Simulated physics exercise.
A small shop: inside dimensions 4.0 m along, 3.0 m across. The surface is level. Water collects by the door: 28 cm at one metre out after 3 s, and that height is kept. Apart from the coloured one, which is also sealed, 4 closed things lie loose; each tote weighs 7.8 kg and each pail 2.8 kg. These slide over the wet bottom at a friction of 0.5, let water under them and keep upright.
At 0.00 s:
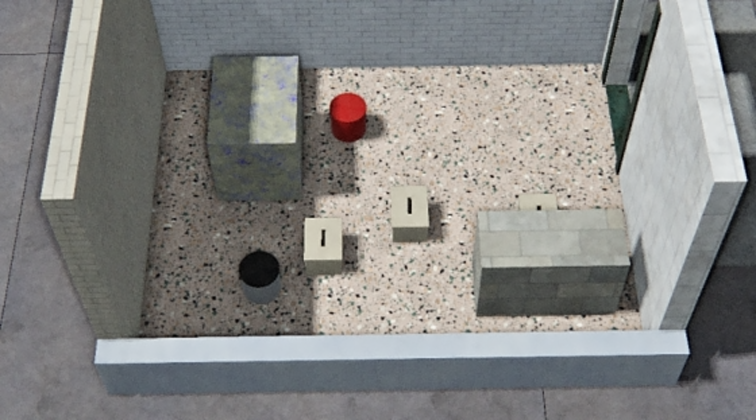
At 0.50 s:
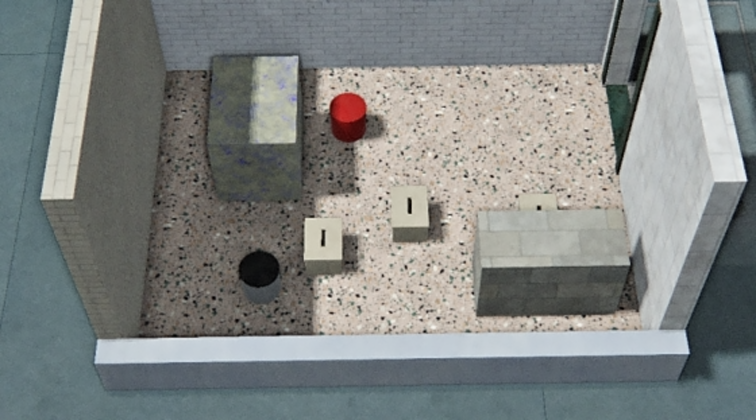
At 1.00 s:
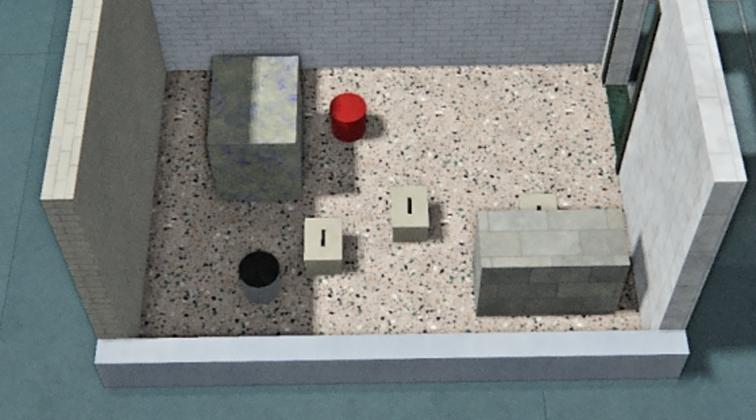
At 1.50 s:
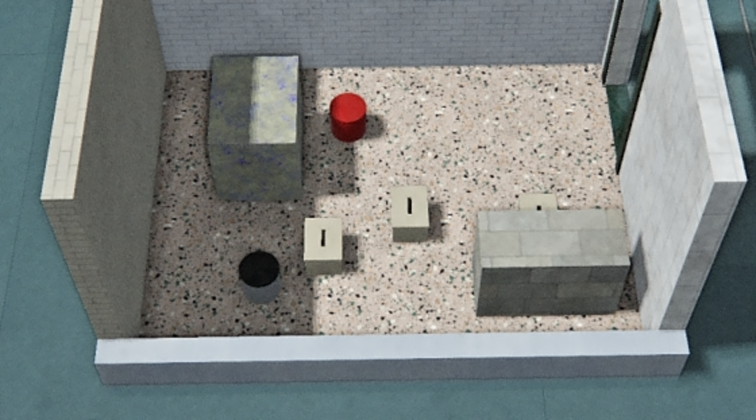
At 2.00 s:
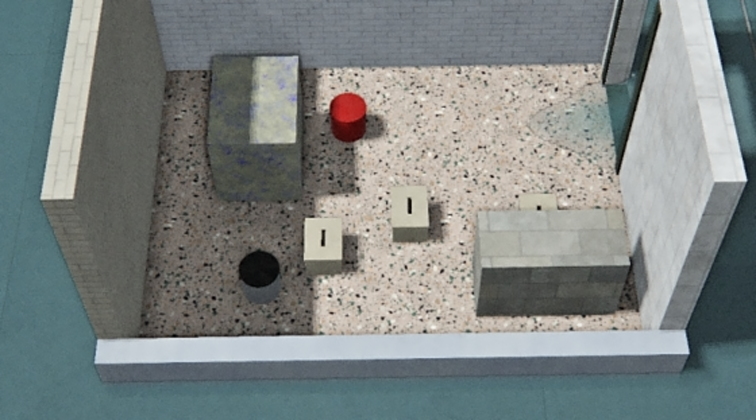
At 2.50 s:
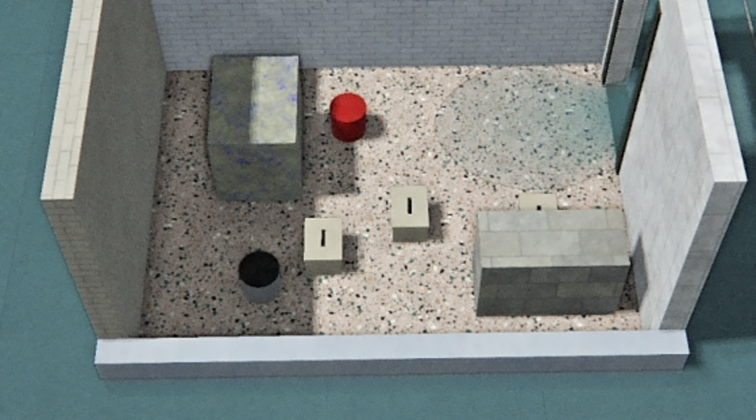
Water rose around the outside of the small walled shop, then seeped in through the doorway on the right and spread across the speckled floor, while the red pail and pale boxes stayed still.
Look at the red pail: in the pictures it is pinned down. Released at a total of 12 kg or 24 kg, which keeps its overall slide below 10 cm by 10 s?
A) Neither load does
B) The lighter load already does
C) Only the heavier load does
Only the heavier load does (C).
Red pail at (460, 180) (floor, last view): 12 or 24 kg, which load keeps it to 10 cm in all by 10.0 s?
Outcome - success with heavier only.
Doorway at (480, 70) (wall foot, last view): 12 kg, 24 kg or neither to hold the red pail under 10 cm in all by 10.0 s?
Lab note: Lower mass sufficient.
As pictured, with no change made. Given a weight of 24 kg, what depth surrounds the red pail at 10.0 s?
About 19 cm.
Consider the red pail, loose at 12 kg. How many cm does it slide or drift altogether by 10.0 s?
All together it comes to about 200 cm.
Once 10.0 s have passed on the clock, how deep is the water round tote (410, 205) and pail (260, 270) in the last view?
Roughly 22 and 18 cm.
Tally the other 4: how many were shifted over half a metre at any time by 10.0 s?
The answer here is 3.
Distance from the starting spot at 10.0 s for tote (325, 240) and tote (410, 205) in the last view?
First 80 cm, then 200 cm.
After 3.5 s the red pail would be 0 cm from its start with 12 kg and 0 cm from its start with 24 kg; 4 cm of water round it then.
After 4.5 s the red pail would be 12 cm from its start with 12 kg and 0 cm from its start with 24 kg; 11 cm of water round it then.
After 7.0 s the red pail would be 125 cm from its start with 12 kg and 0 cm from its start with 24 kg; 12 cm of water round it then.
After 10.0 s the red pail would be 167 cm from its start with 12 kg and 0 cm from its start with 24 kg; 19 cm of water round it then.
